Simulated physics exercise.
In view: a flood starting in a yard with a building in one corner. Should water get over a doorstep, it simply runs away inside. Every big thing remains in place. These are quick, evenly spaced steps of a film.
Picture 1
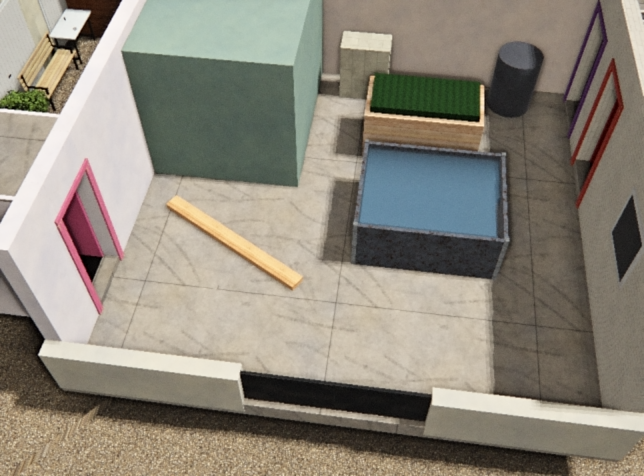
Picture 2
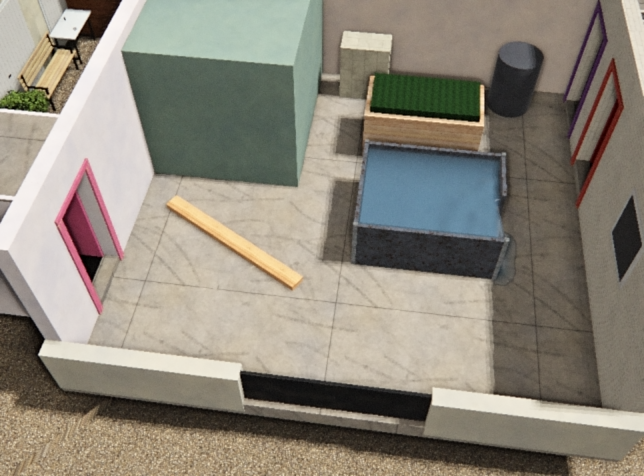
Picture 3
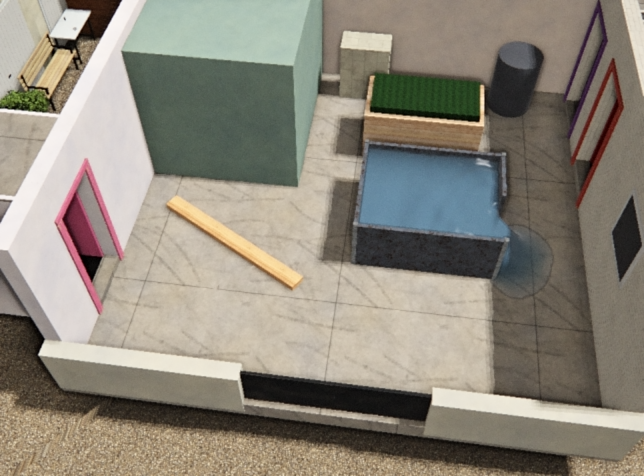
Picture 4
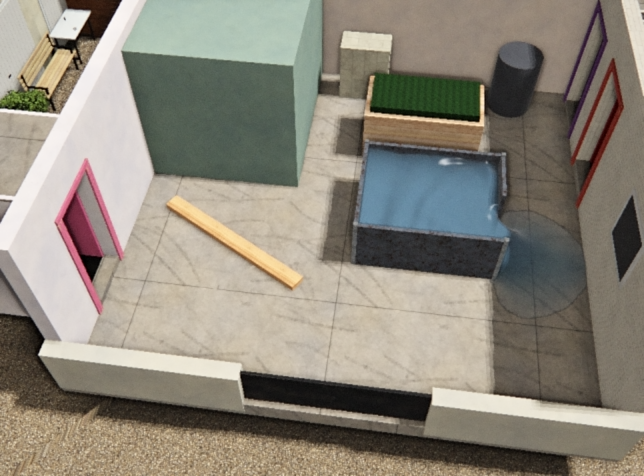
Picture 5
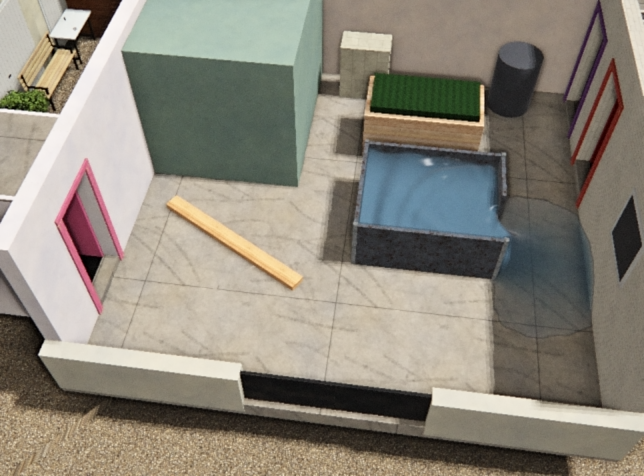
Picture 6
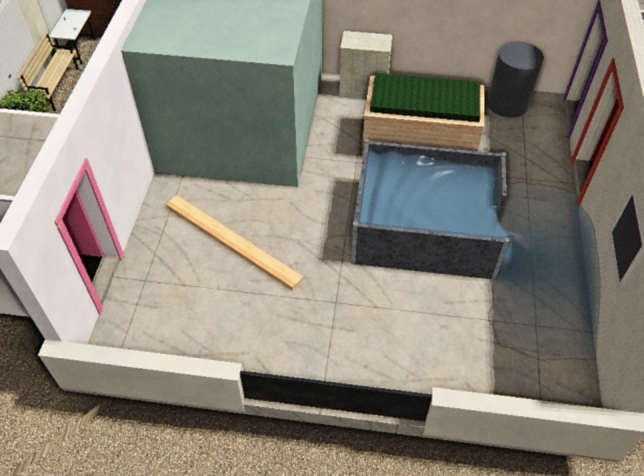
To begin with, a dark-walled tank of still blue water stands in a walled yard beside a green block and a wooden plank. Water pours from a gap at the tank's right side, spreads across the paving to the right wall, then extends along it toward the front, while the tank's level drops.
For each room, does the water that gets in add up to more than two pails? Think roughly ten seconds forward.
Purple door: Overshoots; pink door: Does not overshoot; red door: Does not overshoot.
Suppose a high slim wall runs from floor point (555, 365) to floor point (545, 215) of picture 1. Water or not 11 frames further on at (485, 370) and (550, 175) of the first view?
Note: Point one drenched, point two drenched.
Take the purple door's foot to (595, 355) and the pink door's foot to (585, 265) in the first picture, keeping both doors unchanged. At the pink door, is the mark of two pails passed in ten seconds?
Result for pink: It breaks the limit.
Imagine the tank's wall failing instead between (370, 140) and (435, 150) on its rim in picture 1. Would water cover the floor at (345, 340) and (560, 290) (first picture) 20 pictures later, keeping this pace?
Soaked, then soaked.
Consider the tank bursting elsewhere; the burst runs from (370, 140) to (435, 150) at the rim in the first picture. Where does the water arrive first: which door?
It would be the one in red.
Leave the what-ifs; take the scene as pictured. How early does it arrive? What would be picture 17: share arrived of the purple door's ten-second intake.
Roughly 0 per cent.
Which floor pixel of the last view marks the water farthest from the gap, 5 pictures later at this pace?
My pick would be pixel (560, 123).
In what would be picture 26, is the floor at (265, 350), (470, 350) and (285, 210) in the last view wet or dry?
First spot inundated, second inundated, third not wet.
A moment on, water covers 15 % of the floor; the purple door wet at the sill, nothing in, the pink door not reached, the red door wet at the sill, nothing in.
Next, water covers 30 % of the floor; the purple door wet at the sill, nothing in, the pink door not reached, the red door wet at the sill, nothing in.
Then, water covers 60 % of the floor; the purple door under two buckets in, the pink door not reached, the red door wet at the sill, nothing in.
Later, water covers 90 % of the floor; the purple door far over two buckets in, the pink door under two buckets in, the red door wet at the sill, nothing in.
In the end, water covers 95 % of the floor; the purple door far over two buckets in, the pink door under two buckets in, the red door wet at the sill, nothing in.
